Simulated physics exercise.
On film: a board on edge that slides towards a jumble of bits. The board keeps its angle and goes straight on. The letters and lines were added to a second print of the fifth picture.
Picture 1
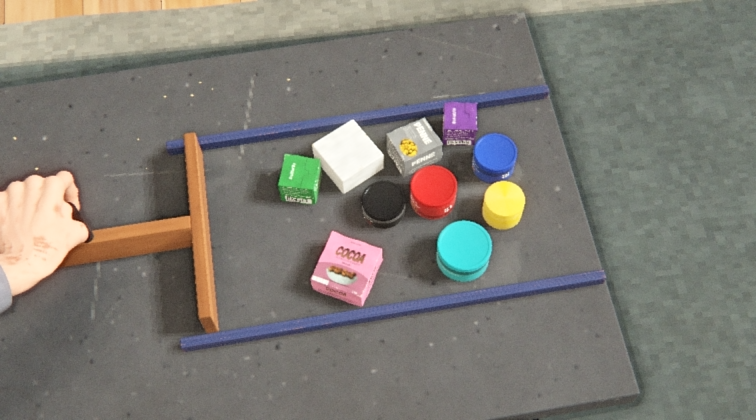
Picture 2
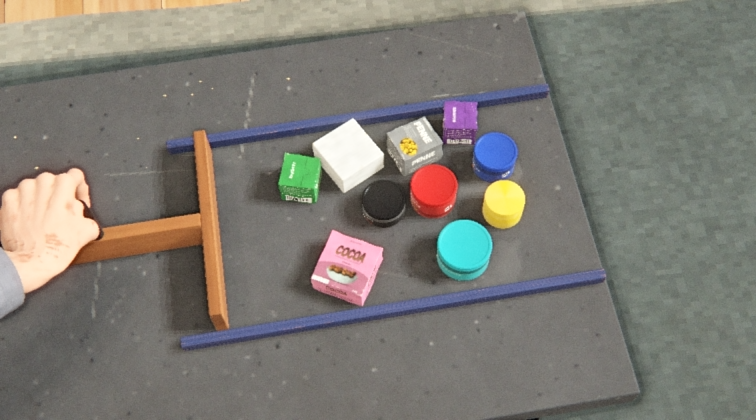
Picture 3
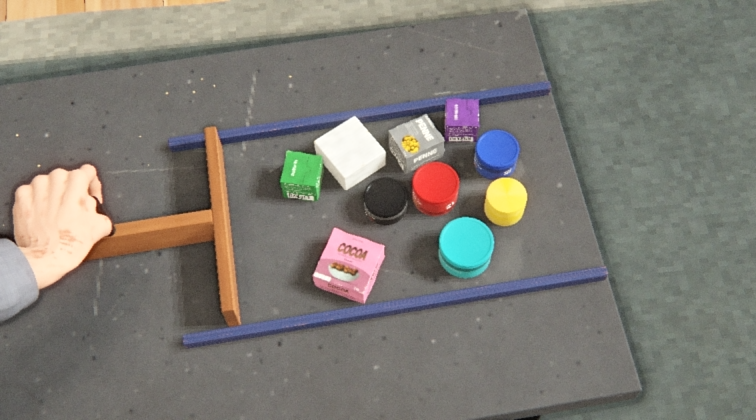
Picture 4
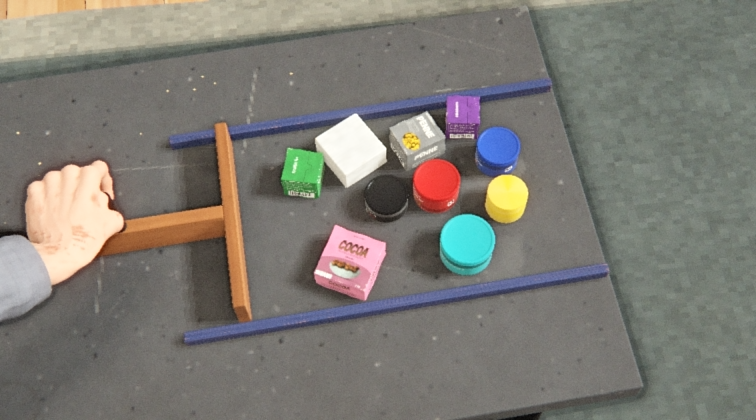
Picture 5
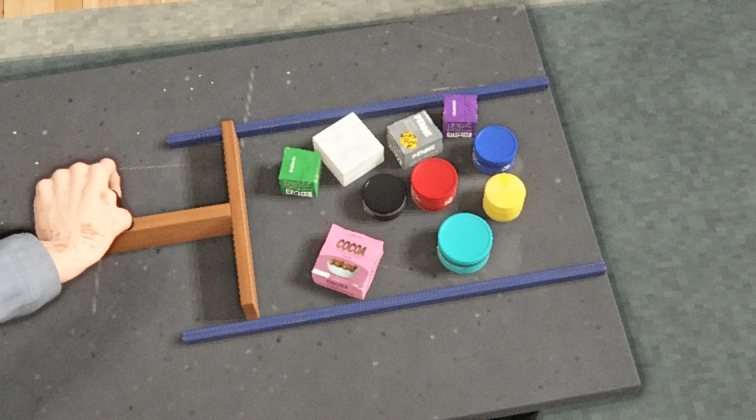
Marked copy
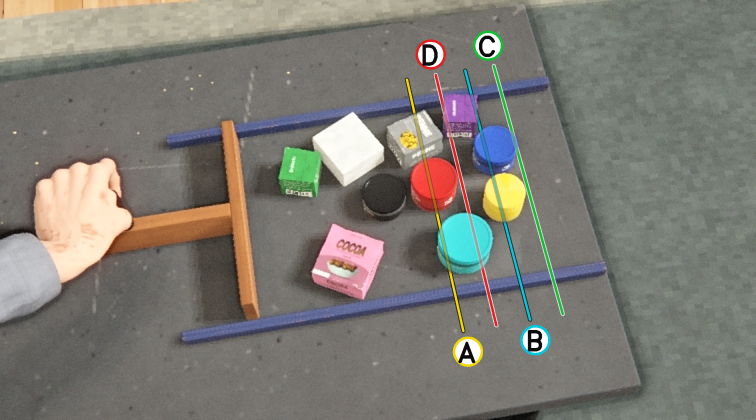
A wooden board on edge, fixed to a handle gripped by a hand at the left, slides a short way right between two blue rails, towards a loose group of small boxes and round tubs. The gap to the nearest green and pink packets narrows, while the items stay practically still, untouched by the board.
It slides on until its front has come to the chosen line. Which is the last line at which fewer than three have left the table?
D is the last line within the limit.
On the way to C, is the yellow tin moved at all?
Yes.
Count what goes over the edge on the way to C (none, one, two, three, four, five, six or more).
Six or more.
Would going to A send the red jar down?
By then, no.
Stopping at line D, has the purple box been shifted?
Yes.
On the copy, A at (433, 196); B at (495, 186); C at (526, 181); D at (464, 191).
On D. First, board (319, 194); purple box (464, 114); grey packet (431, 138).
Then, board (400, 181); blue tub (555, 161); purple box (513, 108).
Finally, board (461, 172); blue tub over the edge; grey packet (565, 132); one fallen.
By contrast, A is within the limit but short; B drops three; C drops seven.
